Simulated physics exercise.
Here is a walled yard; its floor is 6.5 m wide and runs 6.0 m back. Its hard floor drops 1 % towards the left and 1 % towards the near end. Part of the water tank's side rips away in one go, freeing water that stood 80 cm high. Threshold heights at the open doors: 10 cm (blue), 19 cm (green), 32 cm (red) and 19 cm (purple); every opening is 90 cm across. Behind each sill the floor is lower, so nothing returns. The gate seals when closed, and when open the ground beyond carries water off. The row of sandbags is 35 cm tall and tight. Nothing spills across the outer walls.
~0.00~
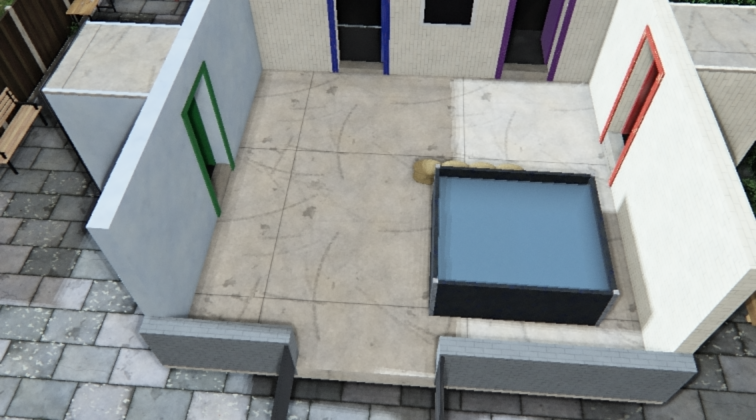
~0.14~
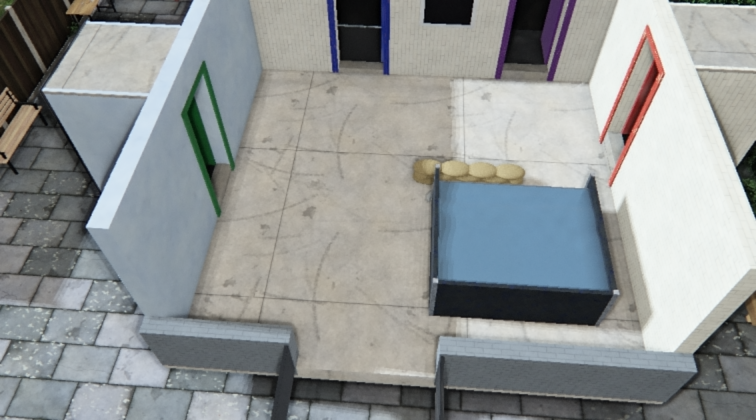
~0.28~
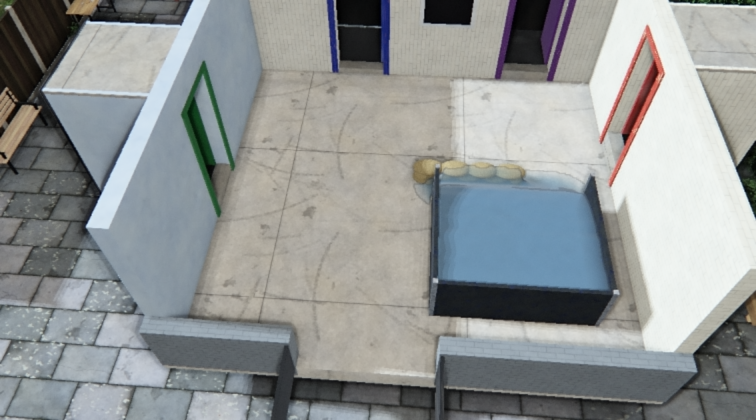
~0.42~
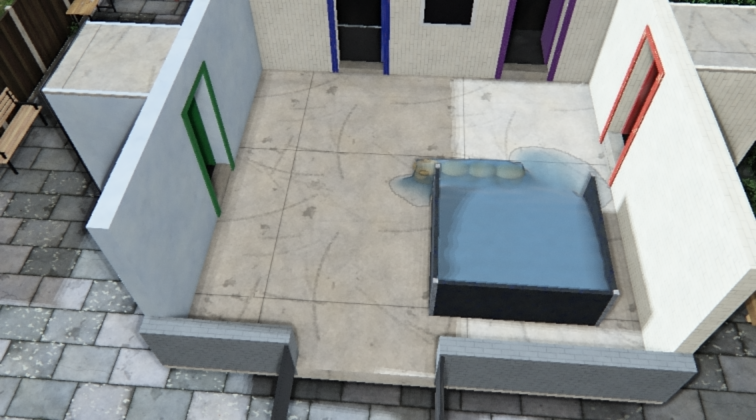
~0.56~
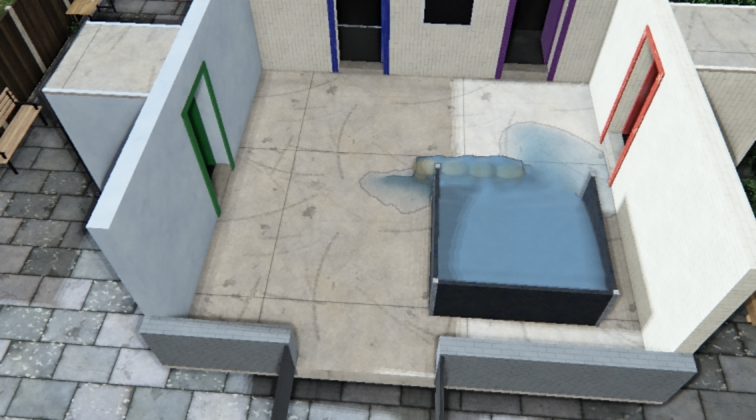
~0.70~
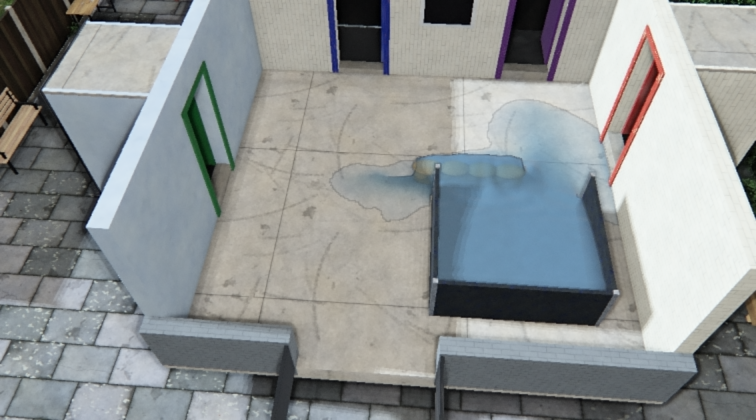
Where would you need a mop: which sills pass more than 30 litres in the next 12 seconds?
Door by door: At the blue door it does not reach the limit; at the green door it stays under the limit; at the red door it stays under the limit; at the purple door it goes over the limit.
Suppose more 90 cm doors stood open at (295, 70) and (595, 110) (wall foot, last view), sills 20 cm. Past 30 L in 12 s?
In that order: Below, past it.
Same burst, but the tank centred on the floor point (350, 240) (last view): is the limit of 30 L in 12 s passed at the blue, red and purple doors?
Against that limit: Blue over, red below, purple under.
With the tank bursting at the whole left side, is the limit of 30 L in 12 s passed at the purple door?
Then: Purple below.
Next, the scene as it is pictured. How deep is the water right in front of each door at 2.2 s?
In cm: Blue 5, green 16, red 28, purple 34.
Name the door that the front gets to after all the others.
The blue one.
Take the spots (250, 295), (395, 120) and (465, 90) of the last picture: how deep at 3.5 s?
Roughly 2, 10 and 13 cm, in turn.
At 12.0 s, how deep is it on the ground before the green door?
Some 13.0 cm.
After 1.4 s water covers 50 % of the floor and is deepest (59 cm) near (589, 83); blue door not reached, green door not reached, red door 32 cm at the sill, 0 L in, purple door 29 cm at the sill, 15 L in.
After 2.2 s water covers 70 % of the floor and is deepest (46 cm) near (571, 89); blue door 5 cm at the sill, 0 L in, green door 16 cm at the sill, 0 L in, red door 28 cm at the sill, 2 L in, purple door 34 cm at the sill, 57 L in.
After 3.5 s water covers 75 % of the floor and is deepest (26 cm) near (272, 71); blue door 9 cm at the sill, 0 L in, green door 10 cm at the sill, 0 L in, red door 16 cm at the sill, 3 L in, purple door 24 cm at the sill, 112 L in.
After 7.0 s water covers 95 % of the floor and is deepest (26 cm) near (181, 343); blue door 4 cm at the sill, 1 L in, green door 16 cm at the sill, 4 L in, red door 11 cm at the sill, 3 L in, purple door 10 cm at the sill, 119 L in.
After 12.0 s water covers 95 % of the floor and is deepest (18 cm) near (181, 343); blue door 6 cm at the sill, 1 L in, green door 13 cm at the sill, 4 L in, red door 5 cm at the sill, 3 L in, purple door 4 cm at the sill, 119 L in.
